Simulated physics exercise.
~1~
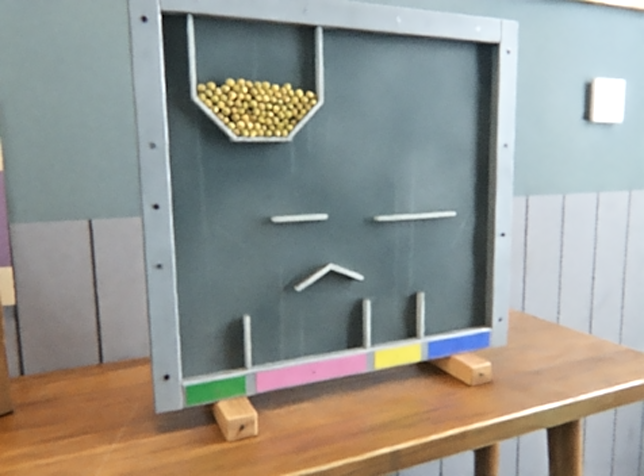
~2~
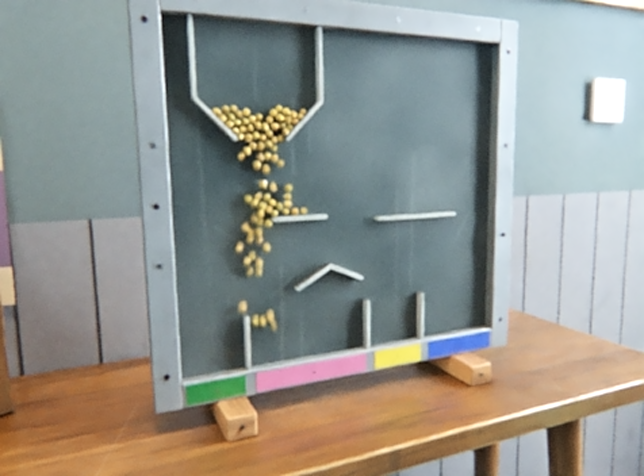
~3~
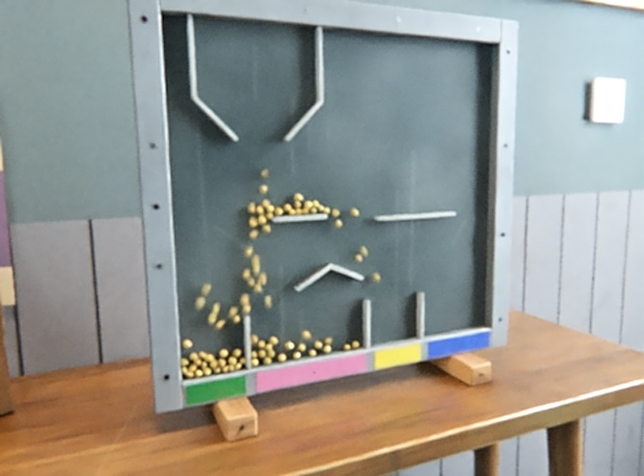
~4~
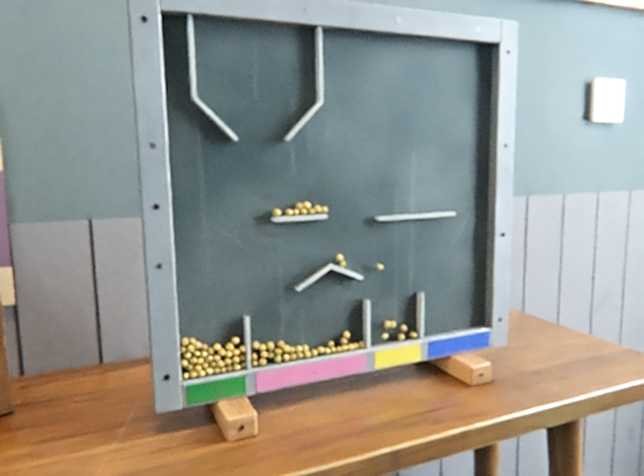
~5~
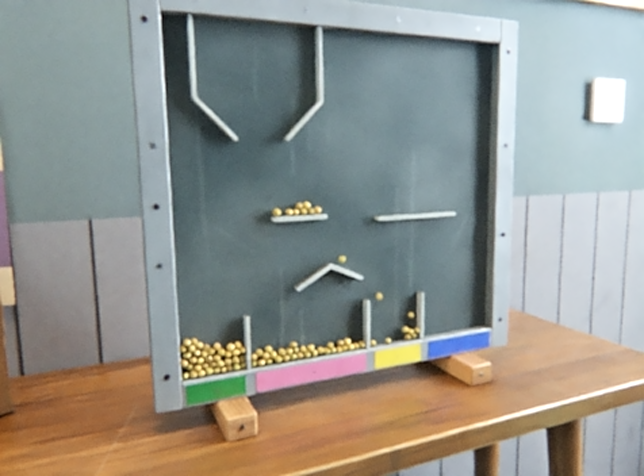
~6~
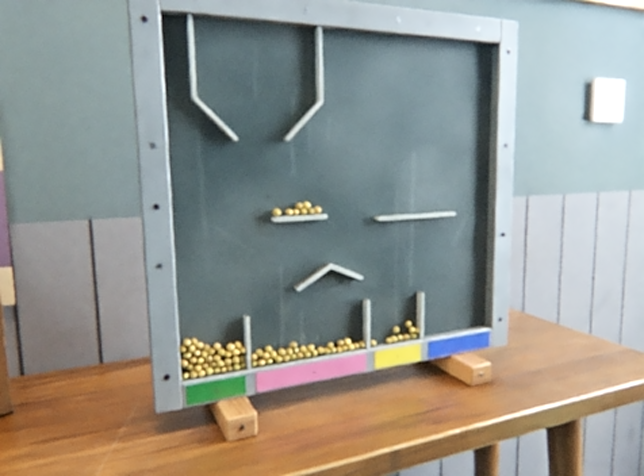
In this clip, small gold-coloured beads pour from a hopper in an upright framed case, strike the ledges below and scatter downward, settling mostly in the green and pink bins, with a few in yellow, none in blue, and some left resting on the upper left ledge.
